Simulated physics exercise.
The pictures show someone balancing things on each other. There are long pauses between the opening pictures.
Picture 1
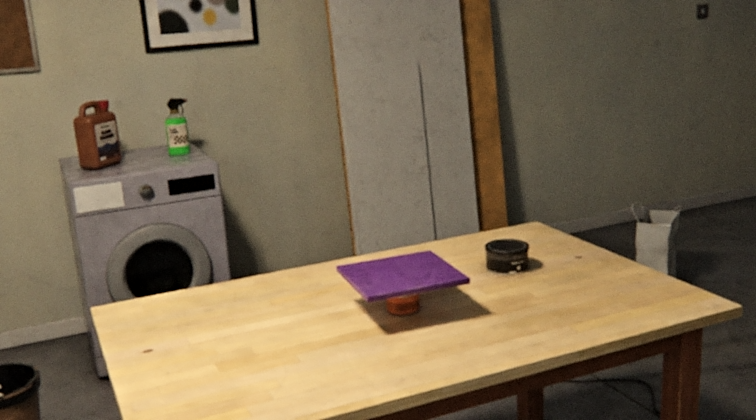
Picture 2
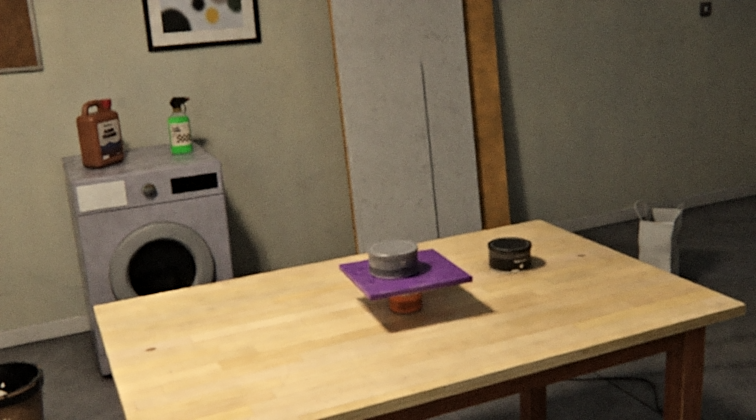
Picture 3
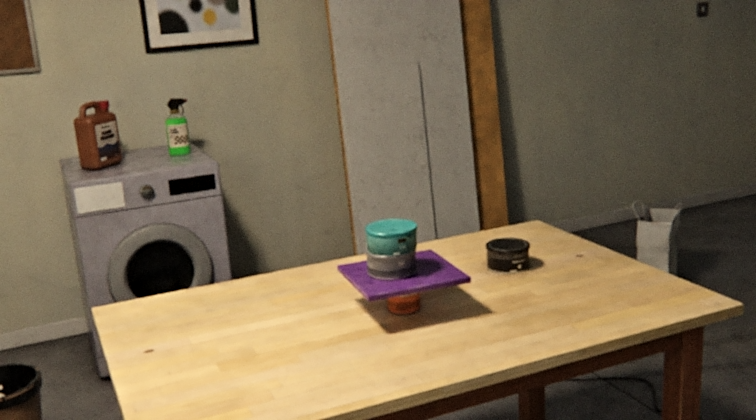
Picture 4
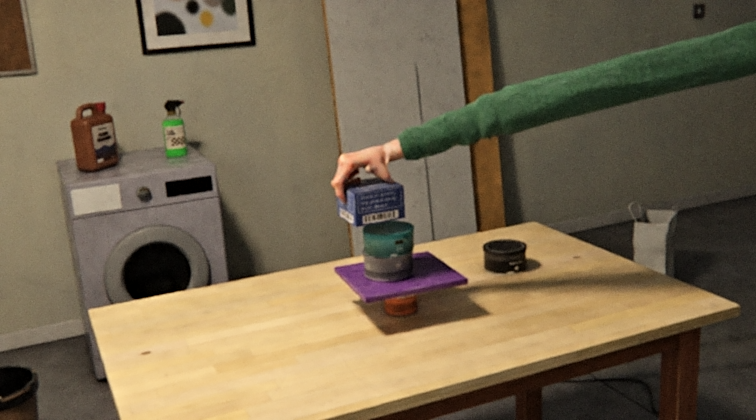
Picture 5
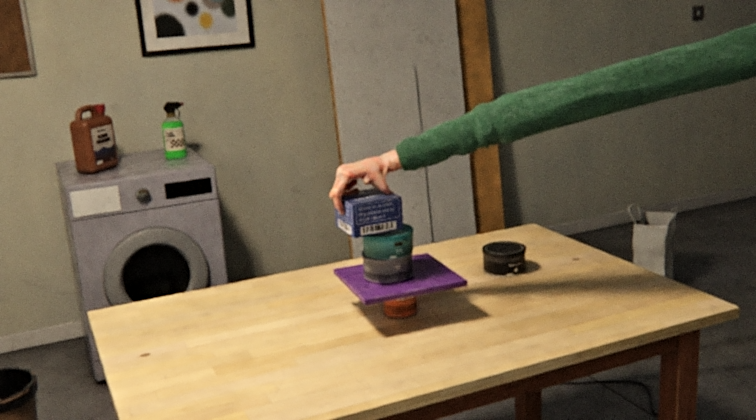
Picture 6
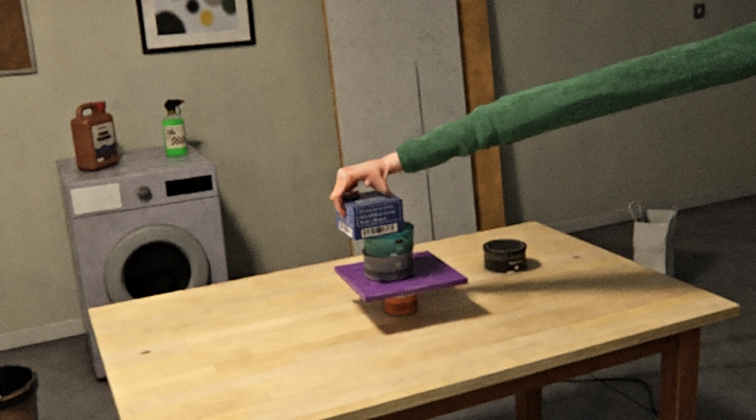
A green-sleeved arm reaches in from the right over a pale wooden table, seen from slightly above in a room with a washing machine on the left. A purple tray sits on a small orange object, with a black tub to its right; a grey tub, then a turquoise one, appear stacked on it. The hand lowers a blue box slightly onto the turquoise tub, while the view barely shifts.
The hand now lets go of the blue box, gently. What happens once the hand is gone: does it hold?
The pile keeps its balance.
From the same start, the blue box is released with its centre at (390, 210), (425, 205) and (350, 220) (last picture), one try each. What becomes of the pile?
In the first case it holds; in the second case it loses its balance; in the third case it gives way.
Then, 0.20 s past the last view, nothing moves.
Then, 0.30 s past the last view, blue box resting near (369, 215).
Finally, all 6 still in place. Final places as the last picture's camera would see them, blue box near (369, 215). The pile stays up.
